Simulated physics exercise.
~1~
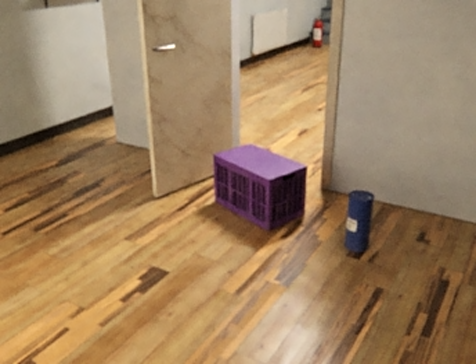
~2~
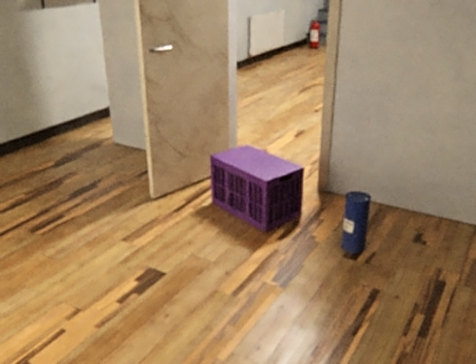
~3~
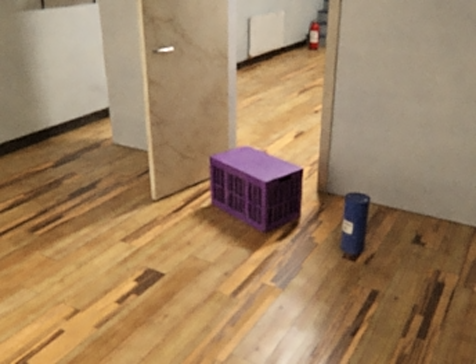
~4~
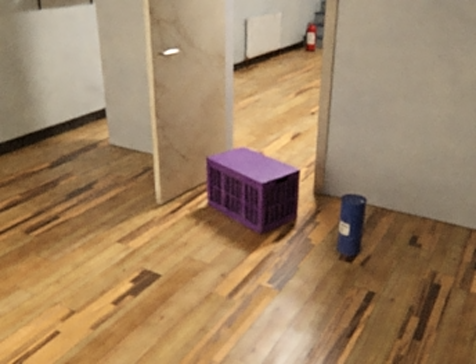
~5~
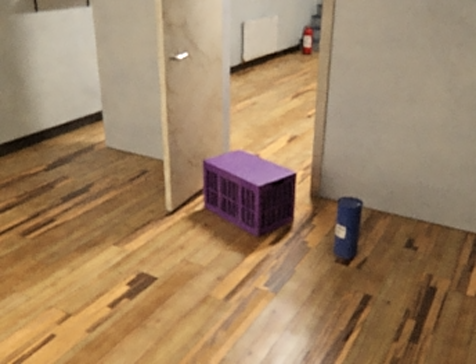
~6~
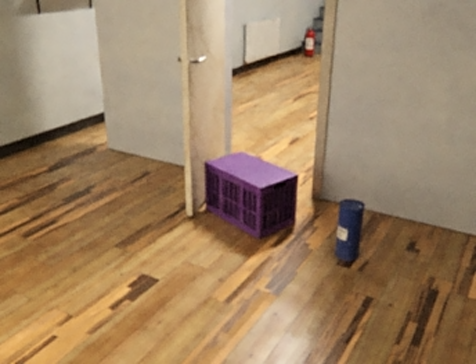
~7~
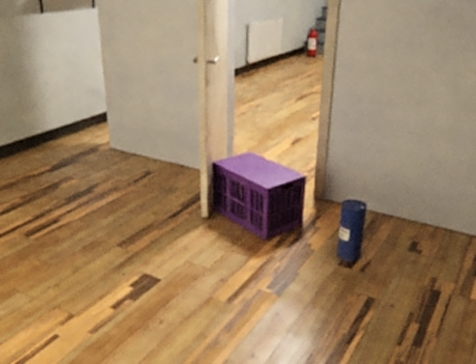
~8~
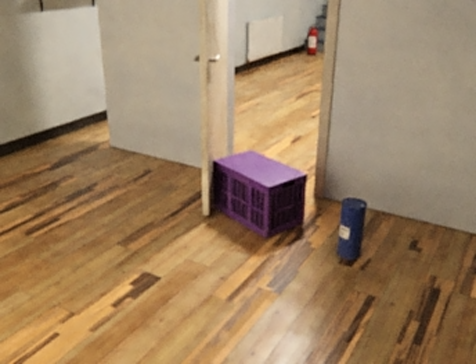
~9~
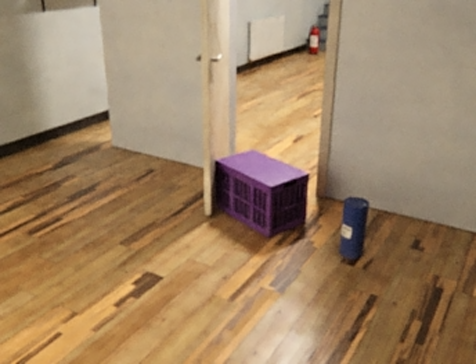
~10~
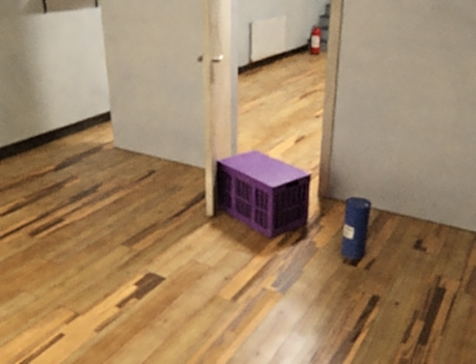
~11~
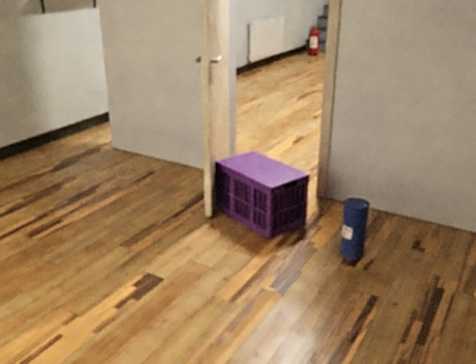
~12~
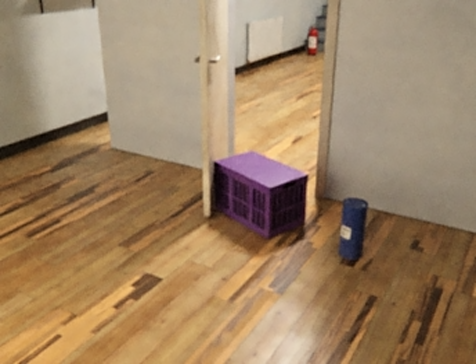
A door swings partway toward closing and stops against a purple crate, still standing open.
